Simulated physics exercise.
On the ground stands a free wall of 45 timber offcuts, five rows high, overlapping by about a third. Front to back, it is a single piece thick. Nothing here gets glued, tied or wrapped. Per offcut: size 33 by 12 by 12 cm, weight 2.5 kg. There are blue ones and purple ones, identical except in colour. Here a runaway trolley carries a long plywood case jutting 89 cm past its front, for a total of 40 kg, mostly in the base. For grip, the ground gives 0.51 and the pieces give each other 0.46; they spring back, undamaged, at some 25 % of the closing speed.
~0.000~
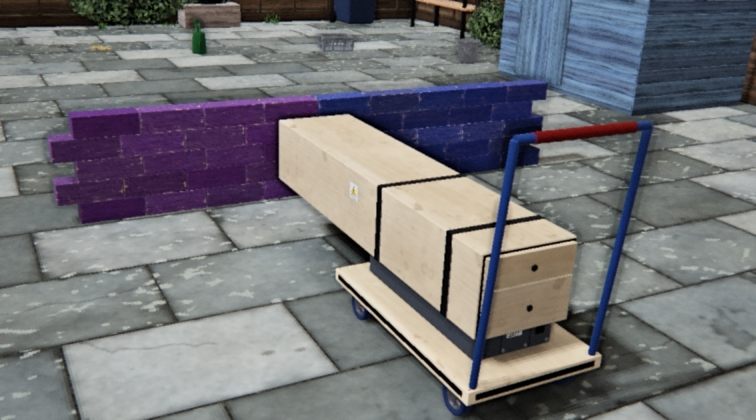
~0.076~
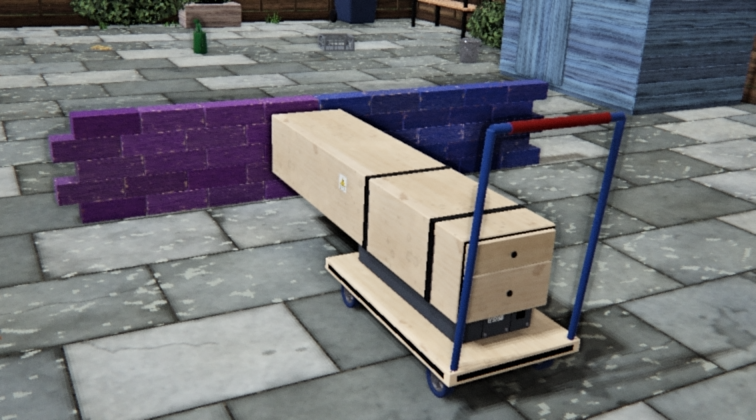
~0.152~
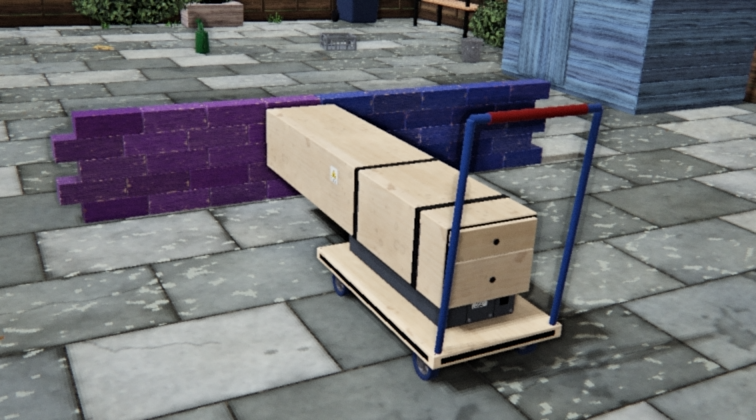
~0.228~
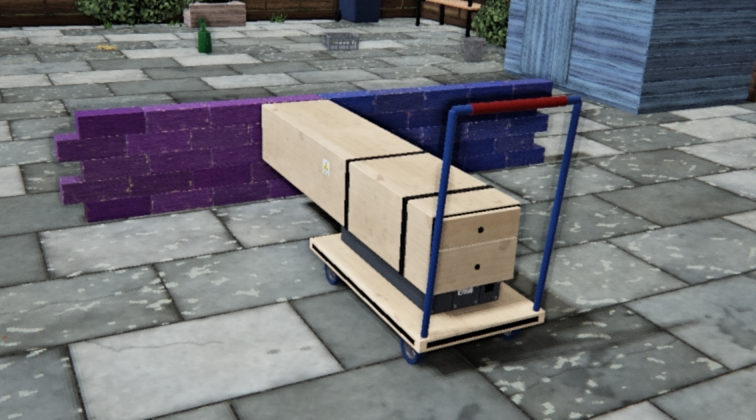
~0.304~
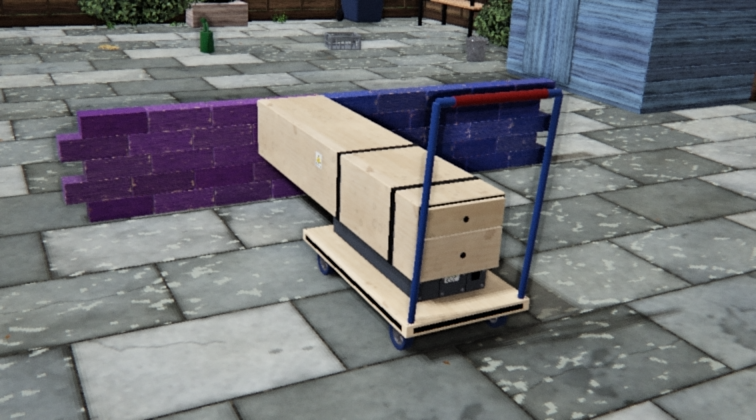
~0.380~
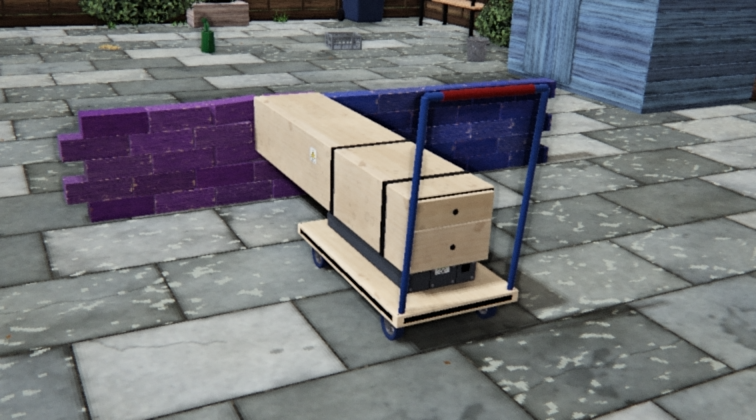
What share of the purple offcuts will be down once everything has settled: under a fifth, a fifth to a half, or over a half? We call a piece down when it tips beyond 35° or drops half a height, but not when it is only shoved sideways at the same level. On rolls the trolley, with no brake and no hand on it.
A fifth to a half.
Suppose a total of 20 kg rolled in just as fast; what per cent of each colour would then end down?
That would leave blue at 10 and purple at 40 per cent.
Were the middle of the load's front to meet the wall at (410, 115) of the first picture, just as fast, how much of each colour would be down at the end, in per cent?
That would leave blue at 40 % and purple at 0 %.
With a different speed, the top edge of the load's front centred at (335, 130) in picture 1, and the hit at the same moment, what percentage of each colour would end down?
You'd end up with blue at 10 per cent down and purple at 40 per cent.
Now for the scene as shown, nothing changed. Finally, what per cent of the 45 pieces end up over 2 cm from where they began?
30 in a hundred.
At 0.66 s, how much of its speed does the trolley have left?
About 0.7 m/s.
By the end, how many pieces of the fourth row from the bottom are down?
I count 3 down there.
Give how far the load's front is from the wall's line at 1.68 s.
Around 90 cm beyond.
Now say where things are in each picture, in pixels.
In the first frame (each place is the centre of the face we see best; the camera pans a little), load (283, 141) 46 cm short of the wall; top purple offcut (292, 112); top blue offcut (442, 100); all as stacked.
In the second frame, load (276, 135) 35 cm short of the wall; top purple offcut (292, 111).
In the third frame, load (270, 129) 24 cm short of the wall.
In the fourth frame, load (266, 124) 12 cm short of the wall.
In the fifth frame, load (261, 119) 14 mm short of the wall.
In the sixth frame, load (258, 115) 7 cm into the wall's line; top blue offcut (450, 98); 7 have shifted.
By 0.48 s, load 15 cm past the wall's line, still rolling; none of the 20 purple offcuts down (0 of 45 in all colours); top purple offcut tilted 5°.
By 0.66 s, load 29 cm past the wall's line, still rolling; 4 of the 20 purple offcuts down (5 of 45 in all colours); top purple offcut tilted 30°, 18 cm lower.
By 0.92 s, load 47 cm past the wall's line, still rolling; 7 of the 20 purple offcuts down (9 of 45 in all colours); top purple offcut tilted 46°, 36 cm lower.
By 1.68 s, load 92 cm past the wall's line, still rolling; 7 of the 20 purple offcuts down (9 of 45 in all colours); top purple offcut on its side.
When it is over (2.6 s), load 98 cm past the wall's line, stopped; 8 of the 20 purple offcuts down (10 of 45 in all colours); top purple offcut on its side; top blue offcut unmoved. That is 40 per cent. In pixels of the last frame, middles, top purple offcut near (239, 147), top blue offcut near (445, 96).
